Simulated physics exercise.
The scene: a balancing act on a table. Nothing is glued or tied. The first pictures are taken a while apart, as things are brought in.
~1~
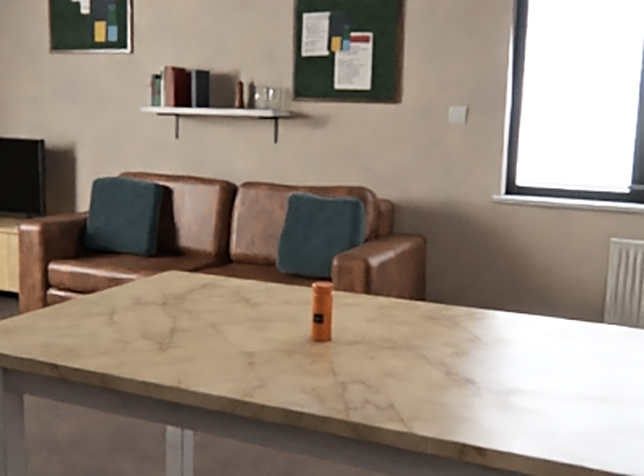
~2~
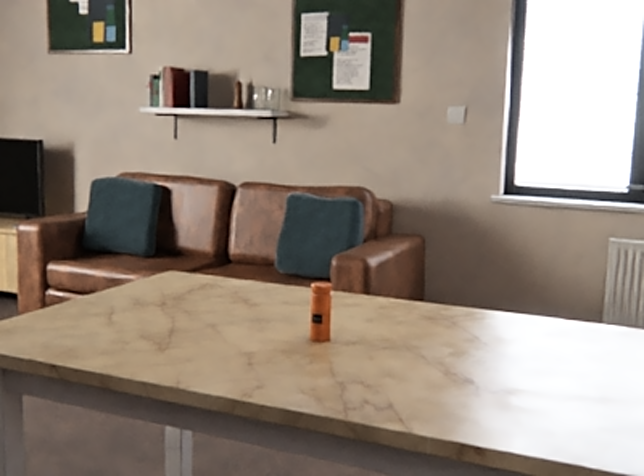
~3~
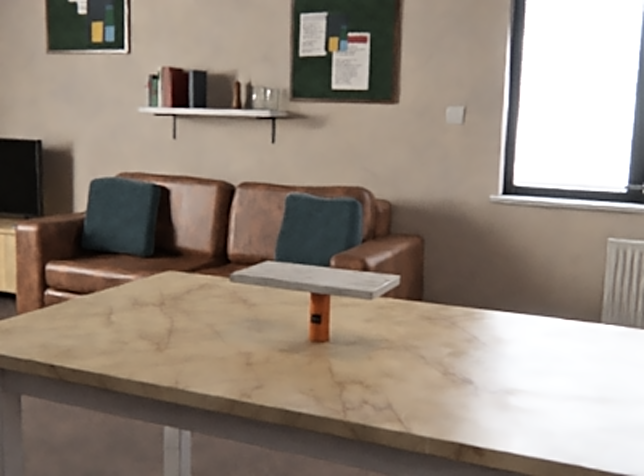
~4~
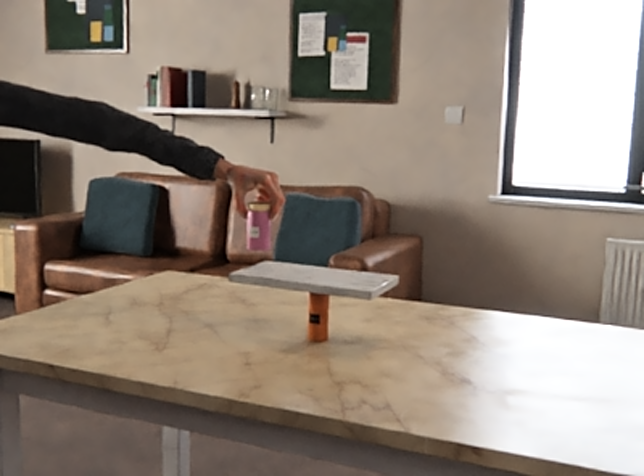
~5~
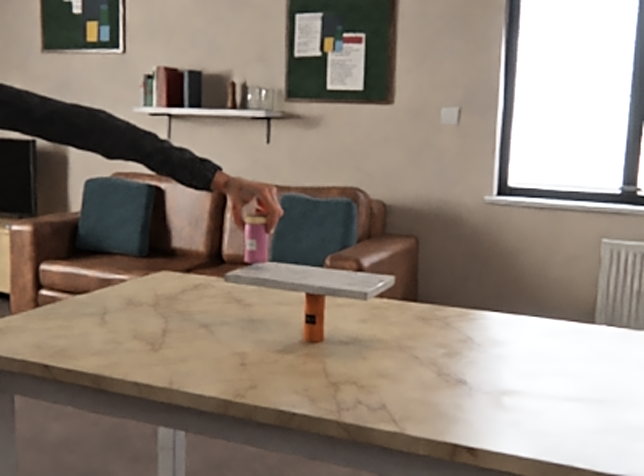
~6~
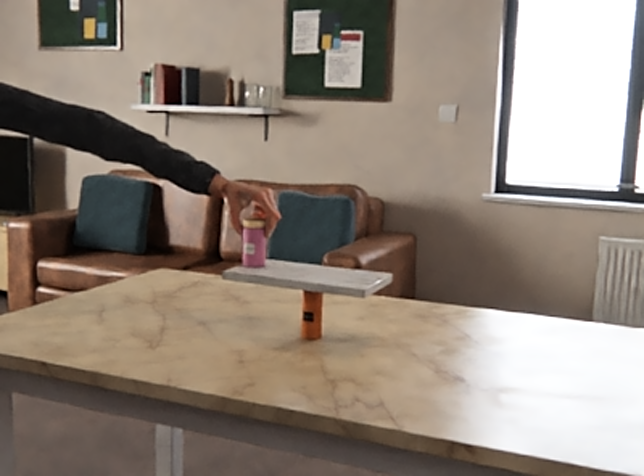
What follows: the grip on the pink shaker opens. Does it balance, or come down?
As it turns out, it gives way.
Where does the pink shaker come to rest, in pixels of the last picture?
Near (226, 312).
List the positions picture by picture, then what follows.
The last thing is not in view yet; orange shaker (322, 311), in the first frame.
The last thing is not in view yet; orange shaker (321, 312), in the second frame.
The last thing is not in view yet; orange shaker (320, 312), in the third frame.
On its way; pink shaker (259, 226); orange shaker (318, 312), in the fourth frame.
On its way; pink shaker (257, 239); orange shaker (314, 312), in the fifth frame.
In place under the hand; pink shaker (254, 243); orange shaker (312, 309), in the sixth frame.
Then, 0.40 s on from there, pink shaker now fallen; white board turned 52° from how it was put.
Then, 0.60 s on from there, white board turned 40° from how it was put; orange shaker turned 16° from how it was put.
Then, 0.80 s on from there, orange shaker and white board now fallen.
In the end, fallen, pink shaker, orange shaker and white board. At the end, from the last picture's camera, pink shaker near (226, 312). The stack loses its balance.
